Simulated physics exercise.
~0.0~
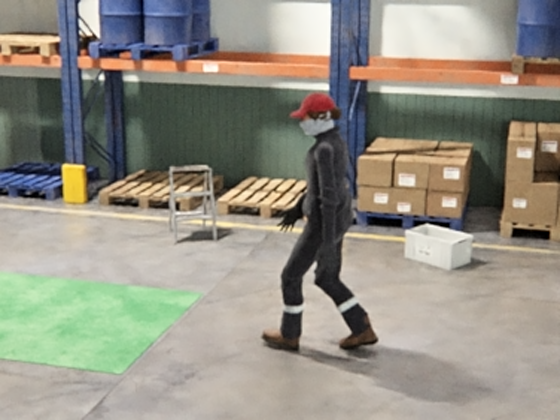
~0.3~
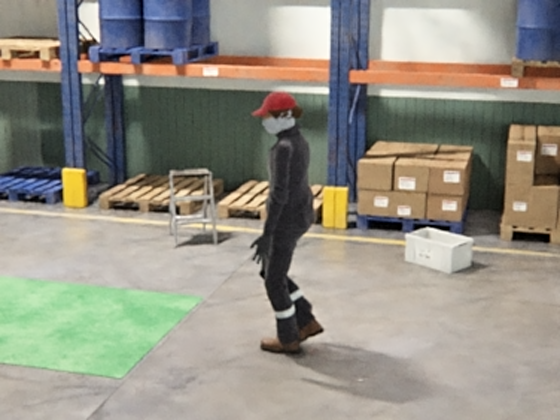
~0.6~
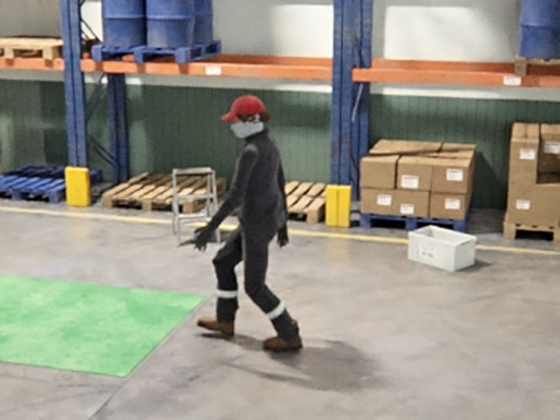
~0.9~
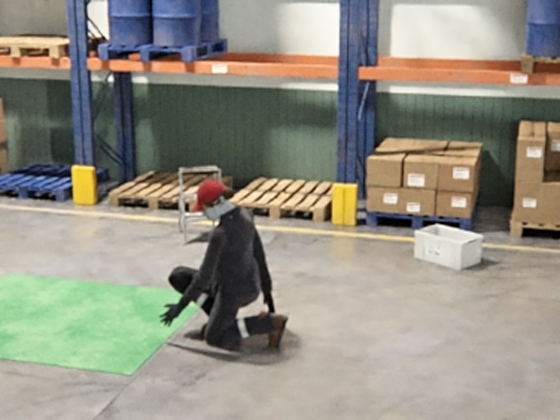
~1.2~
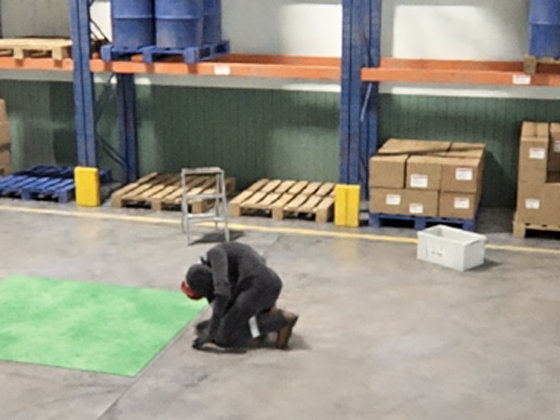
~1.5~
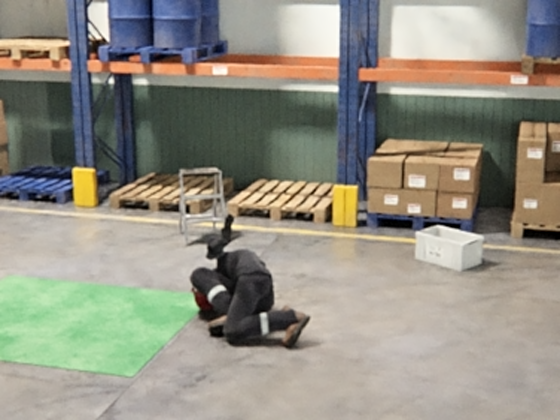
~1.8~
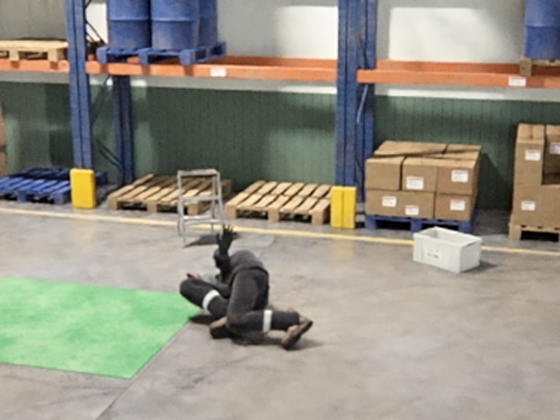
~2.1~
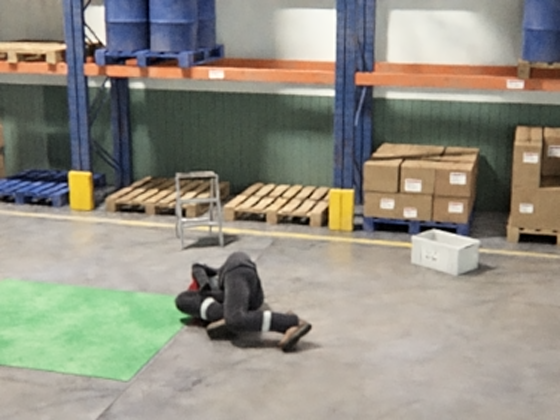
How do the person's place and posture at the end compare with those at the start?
At the start the person is upright and walking, well to the right of the green mat. By the end the person is farther left and lies curled on the floor right by the mat's near edge.
